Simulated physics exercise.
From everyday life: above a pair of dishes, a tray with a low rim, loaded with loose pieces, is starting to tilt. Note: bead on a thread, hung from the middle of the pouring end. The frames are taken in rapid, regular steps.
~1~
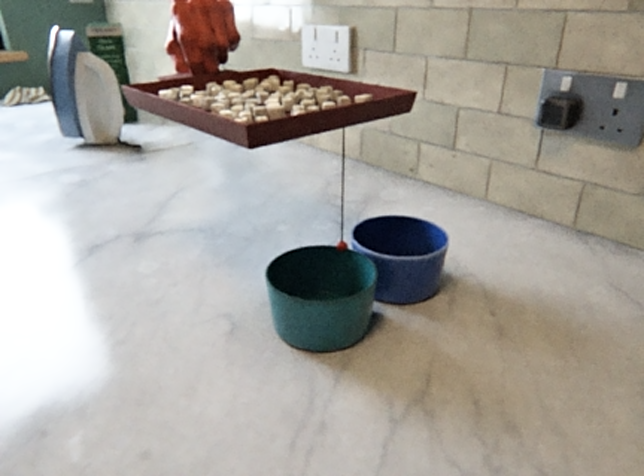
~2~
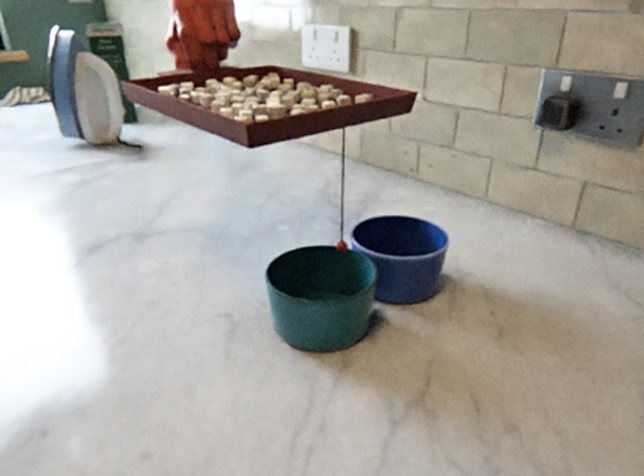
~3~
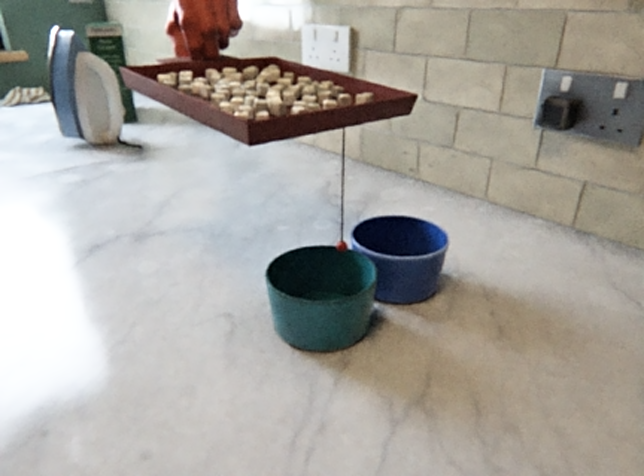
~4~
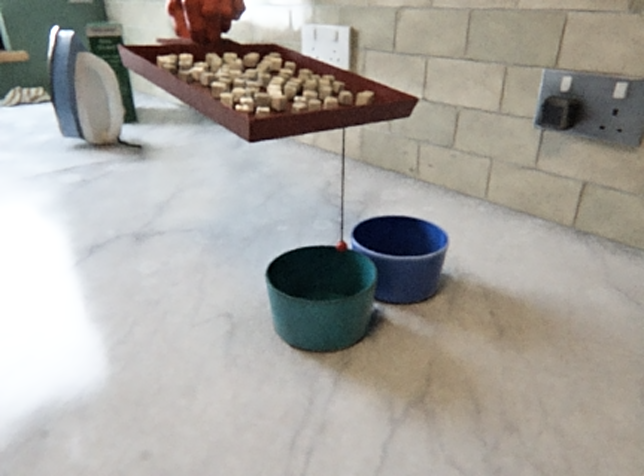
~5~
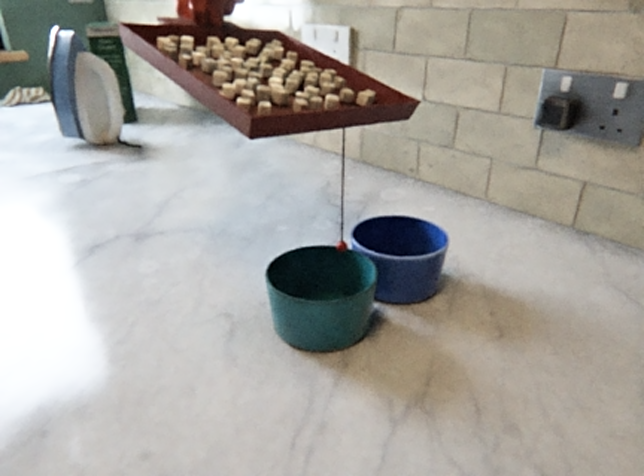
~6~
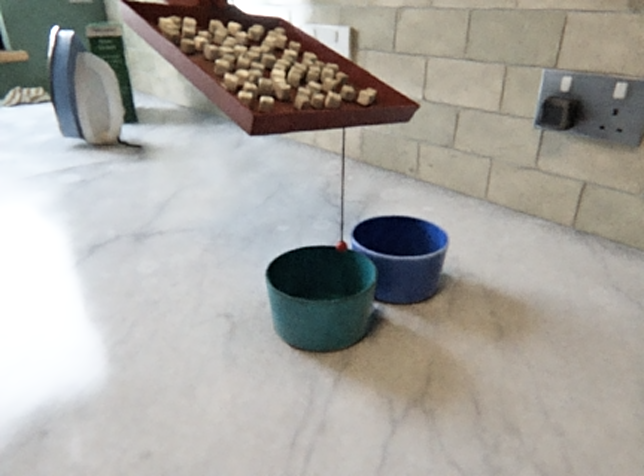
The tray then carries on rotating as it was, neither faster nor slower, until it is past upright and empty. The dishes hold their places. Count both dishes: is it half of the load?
Looks like the dishes end up with a minority of it in the end.
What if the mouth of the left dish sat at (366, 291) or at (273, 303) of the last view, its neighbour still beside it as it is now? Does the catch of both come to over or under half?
Well, the bulk the first time and the minor share the second time.
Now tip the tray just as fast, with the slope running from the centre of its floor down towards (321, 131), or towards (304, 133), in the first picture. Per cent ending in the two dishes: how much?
Around 10 per cent first, around 10 per cent next.
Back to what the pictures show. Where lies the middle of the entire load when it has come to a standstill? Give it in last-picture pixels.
Roughly at (456, 315), give or take.
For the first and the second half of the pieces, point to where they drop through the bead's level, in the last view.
Near (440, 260) and later near (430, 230).
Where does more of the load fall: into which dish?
The one that comes out ahead is the rightward one.
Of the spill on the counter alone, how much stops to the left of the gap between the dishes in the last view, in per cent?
Estimate: Roughly 0 %.
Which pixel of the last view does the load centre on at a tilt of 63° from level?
Look close to (357, 82) in the last picture.
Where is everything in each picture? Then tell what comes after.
In the first frame, corners of the pouring end at (248, 123) and (412, 91), level; middle of the load at (263, 99), sugar cubes; left dish at (360, 316); right dish at (437, 272); bead on its thread at (342, 246).
In the second frame, corners of the pouring end at (248, 122) and (412, 92), level; middle of the load at (263, 96).
In the third frame, corners of the pouring end at (250, 120) and (413, 94), tipped barely, lowest at the right corner; middle of the load at (263, 90).
In the fourth frame, corners of the pouring end at (251, 117) and (414, 97), tipped a little, lowest at the right corner; middle of the load at (264, 81).
In the fifth frame, corners of the pouring end at (254, 114) and (415, 100), tipped a little, lowest at the right corner; middle of the load at (266, 71).
In the sixth frame, corners of the pouring end at (256, 112) and (415, 104), tipped clearly, lowest at the right corner; middle of the load at (268, 61); left dish at (360, 316); right dish at (437, 272).
Soon after the last picture, tray tipped steeply; all on the tray.
A little later, tray tipped past a quarter turn; all on the tray.
Later still, tray tipped past a quarter turn; about a quarter in the right dish; about two thirds outside both.
At rest, tray tipped past a quarter turn; none in the left dish; about a quarter in the right dish; about two thirds outside both.
